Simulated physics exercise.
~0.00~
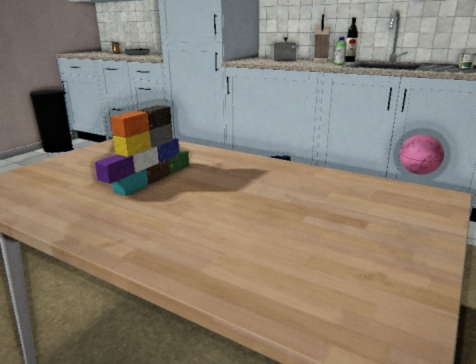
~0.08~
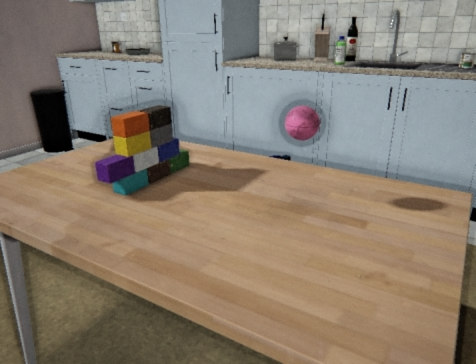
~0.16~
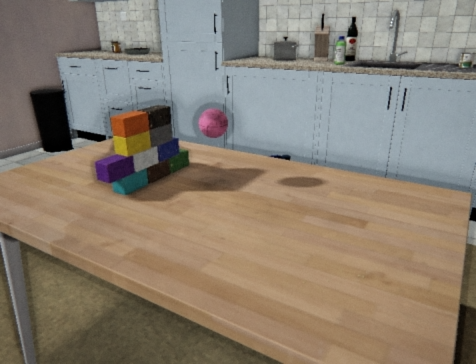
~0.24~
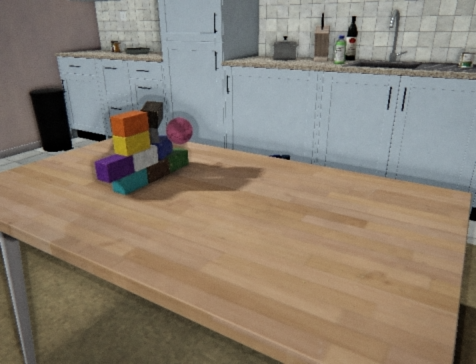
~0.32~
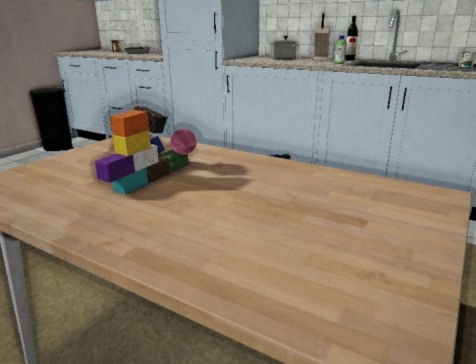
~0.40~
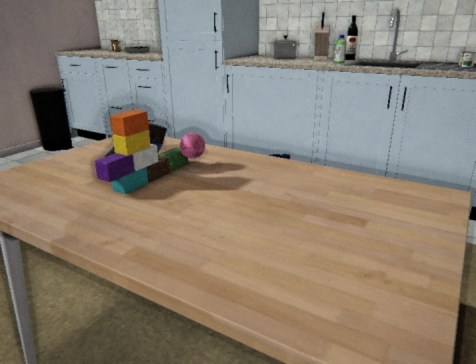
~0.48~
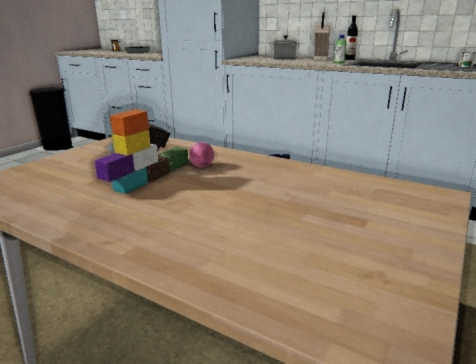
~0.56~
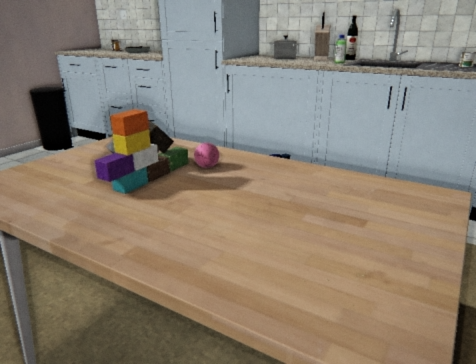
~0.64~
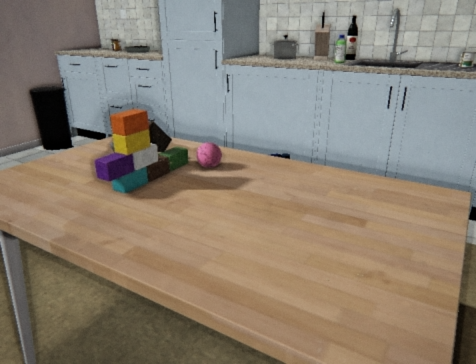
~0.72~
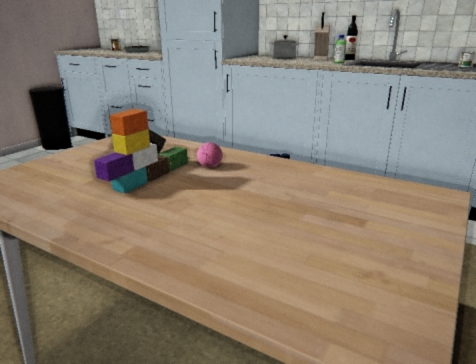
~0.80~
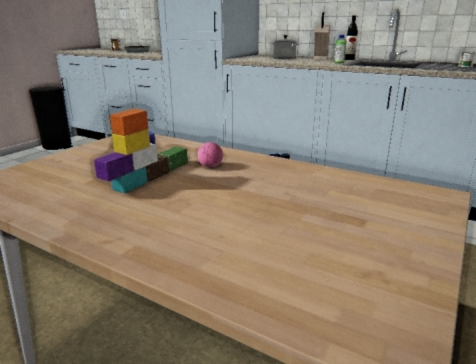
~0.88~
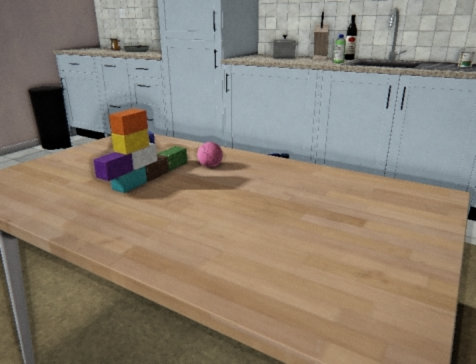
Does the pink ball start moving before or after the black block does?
The pink ball starts moving before the black block. It is already flying left while the block sits still on the pile, and the block only tips once the ball has reached it.
A pink ball flies left, topples some blocks in a pile, and rests beside it.
